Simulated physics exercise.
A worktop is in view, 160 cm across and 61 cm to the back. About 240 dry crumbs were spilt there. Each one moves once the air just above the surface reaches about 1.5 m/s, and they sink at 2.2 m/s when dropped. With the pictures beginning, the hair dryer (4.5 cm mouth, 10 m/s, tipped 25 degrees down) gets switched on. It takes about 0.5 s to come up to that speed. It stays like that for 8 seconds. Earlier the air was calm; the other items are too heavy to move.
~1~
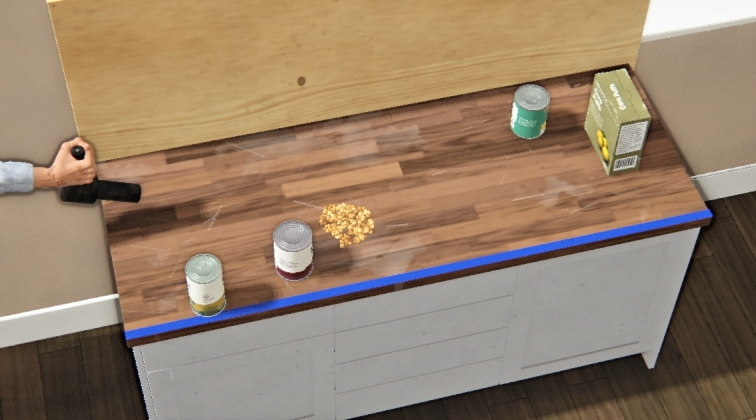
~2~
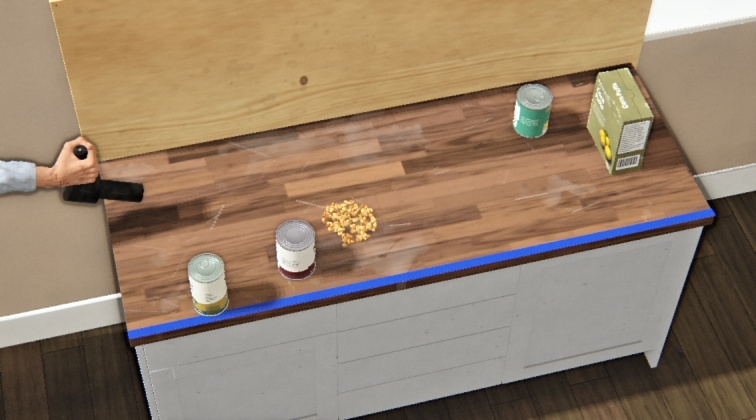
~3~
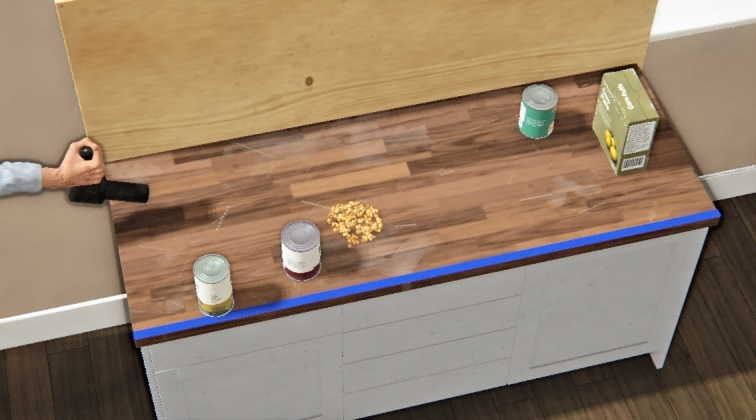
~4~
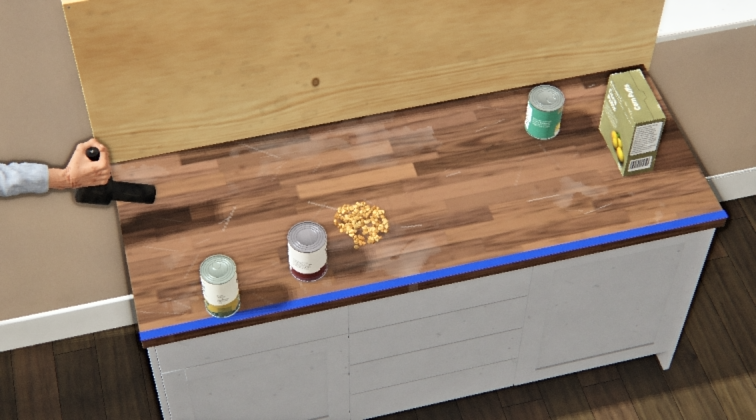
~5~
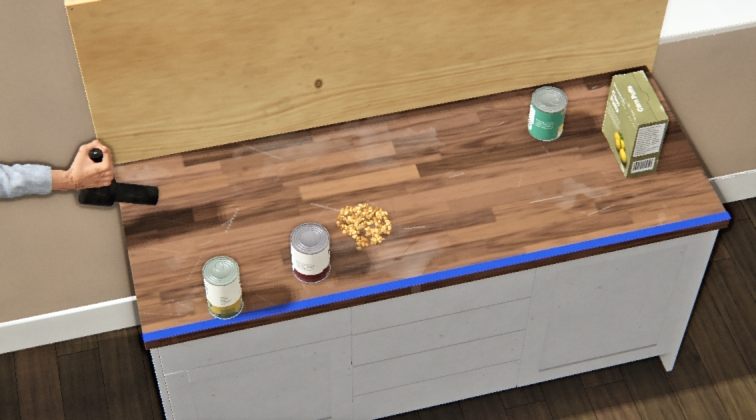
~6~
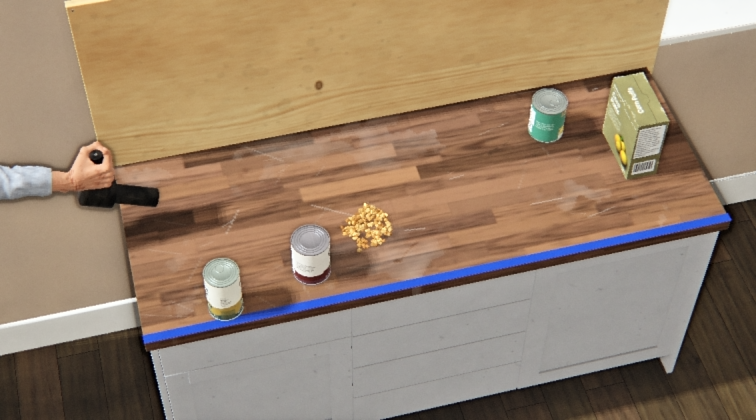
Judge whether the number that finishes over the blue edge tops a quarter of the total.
Judgement: It does top a quarter.
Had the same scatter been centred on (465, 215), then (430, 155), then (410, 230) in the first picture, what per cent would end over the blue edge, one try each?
Going through the three spots in order, you'd get 30 percent, 0 percent and 60 percent.
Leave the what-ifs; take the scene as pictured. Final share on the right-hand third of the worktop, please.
I'd put it at about 40 percent.
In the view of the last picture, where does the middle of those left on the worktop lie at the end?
The middle is around pixel (670, 213).
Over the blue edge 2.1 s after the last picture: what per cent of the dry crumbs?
I'd put it at about 40 percent.
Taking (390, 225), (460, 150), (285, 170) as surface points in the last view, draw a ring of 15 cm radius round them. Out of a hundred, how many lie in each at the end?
Taking the spots one by one, around 0 %, 0 % and 0 %.
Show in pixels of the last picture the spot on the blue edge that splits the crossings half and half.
Roughly at pixel (556, 257).
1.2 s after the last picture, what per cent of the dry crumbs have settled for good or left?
It comes out at some 30 %.
Then, 1.2 s after the last picture the count stands so, 34 % are over the blue edge; the middle of those still in play is near (632, 215).
Then, 2.1 s after the last picture the count stands so, 40 % are over the blue edge; the middle of those still in play is near (647, 215).
Then, 4.0 s after the last picture the count stands so, 45 % are over the blue edge; the middle of those still in play is near (653, 212).
Then, 7.6 s after the last picture, at the end, 46 % are over the blue edge; the middle of those still in play is near (670, 213).
